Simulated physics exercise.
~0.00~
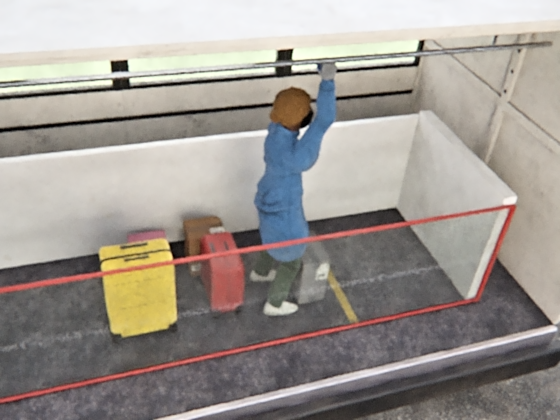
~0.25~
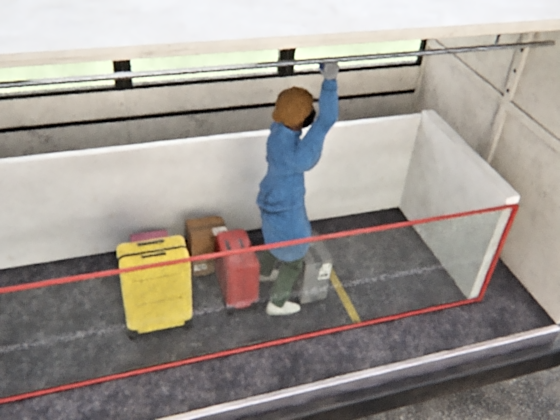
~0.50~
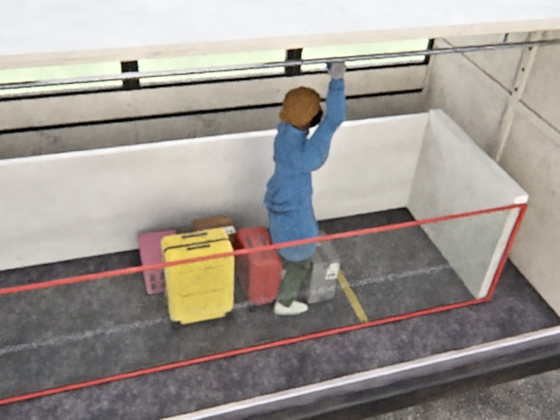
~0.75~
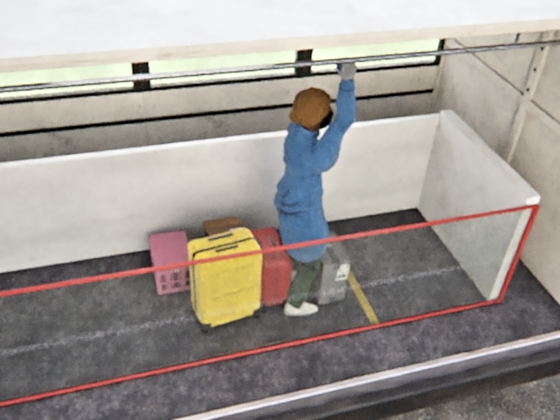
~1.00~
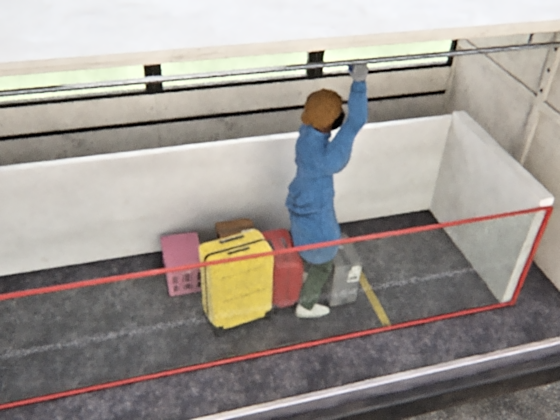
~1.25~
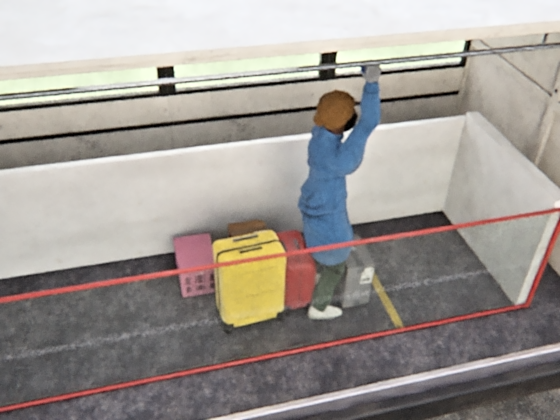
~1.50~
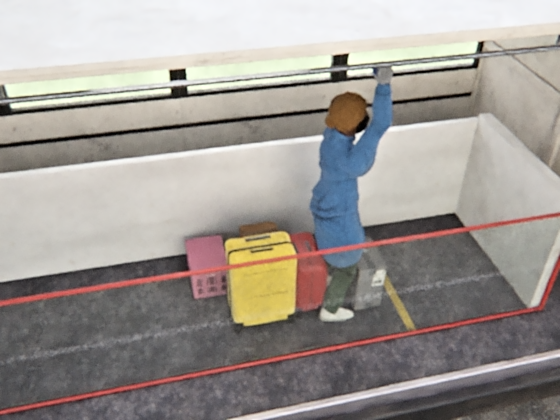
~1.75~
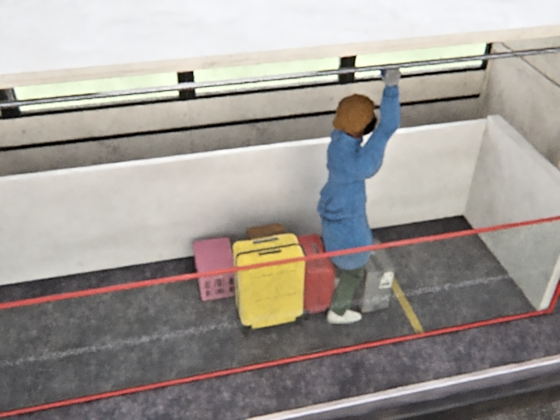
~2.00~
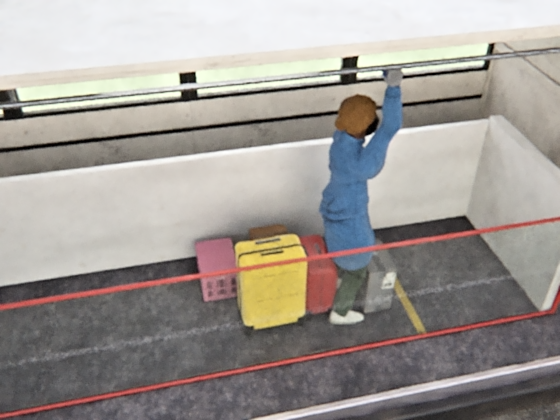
In a narrow bay behind a clear panel edged in red, a person in a blue coat and brown cap grips an overhead rail with raised arms, feet planted among loose bags. At first the large yellow wheeled case stands to the left, apart from the small red case. Both roll right, the yellow one farther, uncovering a pink crate behind it. The yellow case then slows and settles upright, partly overlapping the red one beside the person's legs. The view drifts left while the person keeps holding on. At the end, both cases stand still, short of the yellow line.
